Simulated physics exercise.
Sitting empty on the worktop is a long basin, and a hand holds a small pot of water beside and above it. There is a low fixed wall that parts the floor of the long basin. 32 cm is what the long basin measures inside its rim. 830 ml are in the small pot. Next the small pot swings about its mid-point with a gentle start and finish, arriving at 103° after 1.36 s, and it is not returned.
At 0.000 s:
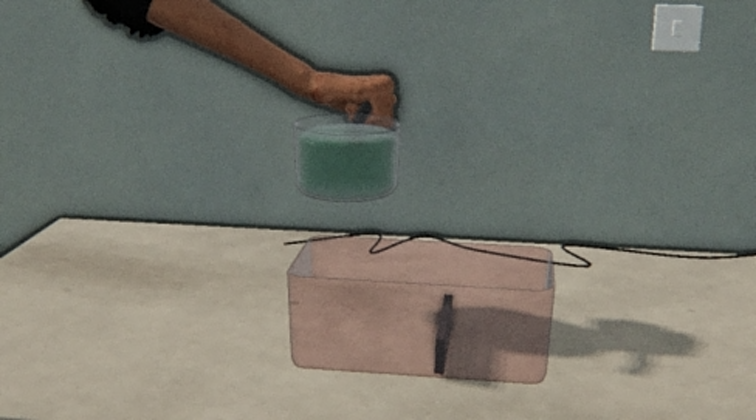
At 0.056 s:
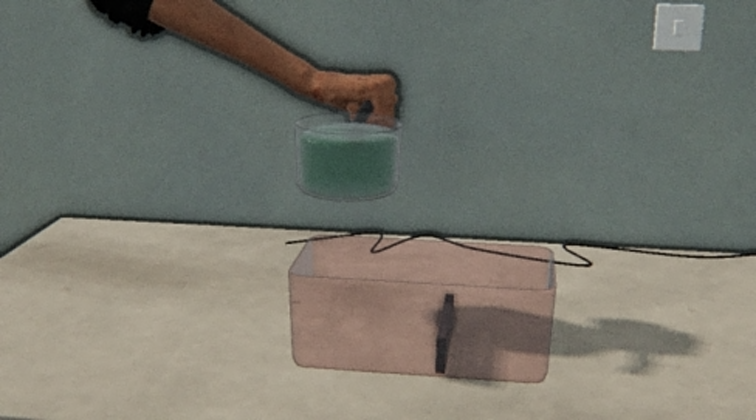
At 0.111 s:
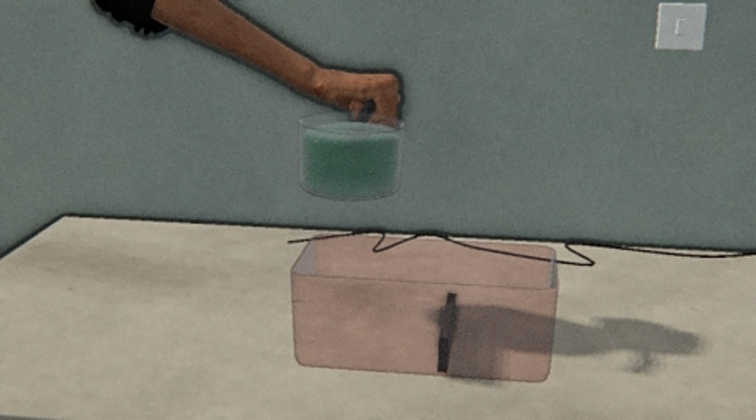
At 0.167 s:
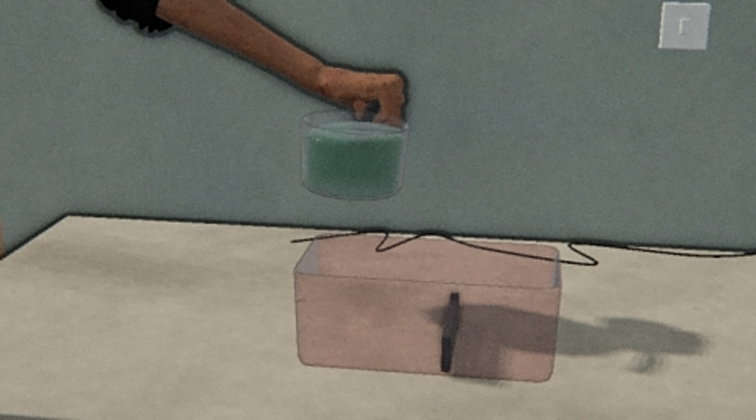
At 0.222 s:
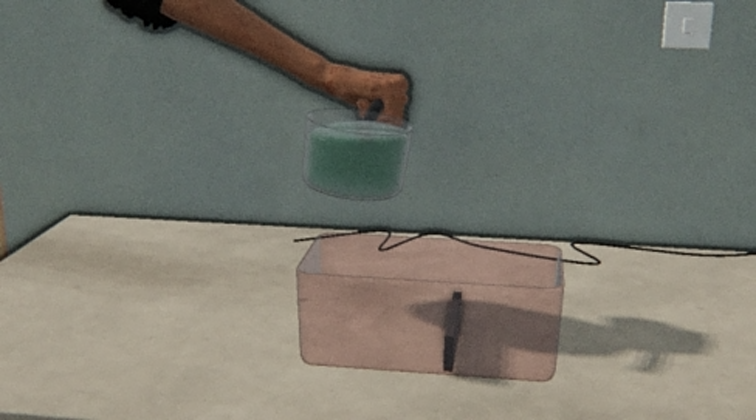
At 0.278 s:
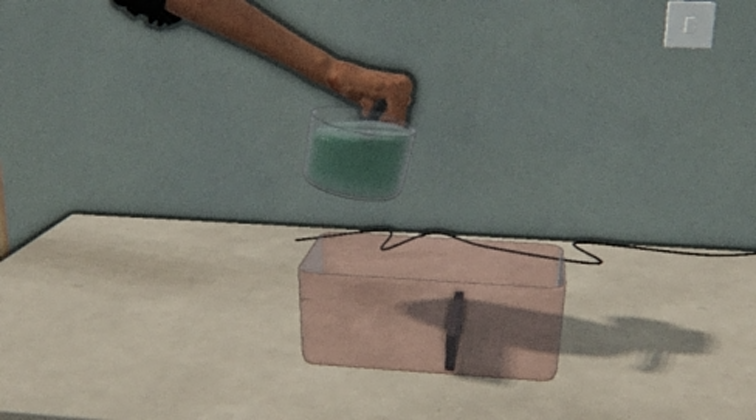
Above a pale worktop, a hand held a clear pot of green liquid over a long, empty pinkish basin, keeping it almost still at first, then slowly tilting it slightly to the right.
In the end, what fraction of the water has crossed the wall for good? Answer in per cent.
In the end about 66 per cent has crossed for good.
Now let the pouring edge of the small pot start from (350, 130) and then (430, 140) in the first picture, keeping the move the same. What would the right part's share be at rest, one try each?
Around 0 per cent first, around 95 per cent next.
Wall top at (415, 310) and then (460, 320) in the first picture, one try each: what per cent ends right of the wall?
First try about 90 %, second try about 45 %.
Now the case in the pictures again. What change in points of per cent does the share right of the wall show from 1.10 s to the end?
Net change: A rise of about 4 %.
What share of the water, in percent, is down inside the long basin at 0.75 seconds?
Fraction in basin: Approx. 10%.
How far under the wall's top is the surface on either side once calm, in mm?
Left 38 mm, right 18 mm.
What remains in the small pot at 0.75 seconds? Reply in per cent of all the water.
About 66 per cent.
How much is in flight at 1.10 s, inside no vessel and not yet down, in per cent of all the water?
About 10 percent.
Then, 0.75 s in, the tilt is 60° and 67 per cent is still to pour, 2 is left of the wall and 8 right of it.
Then, 1.10 s in, the tilt is 94° and 16 per cent is still to pour, 11 is left of the wall and 62 right of it.
Then, 1.47 s in, the tilt is 103° and 1 per cent is still to pour, 31 is left of the wall and 66 right of it.
Then, 1.86 s in, the tilt is 103° and 0 per cent is still to pour, 33 is left of the wall and 66 right of it.
Finally, 33 per cent lies left of the wall, 66 right of it and 1 outside.
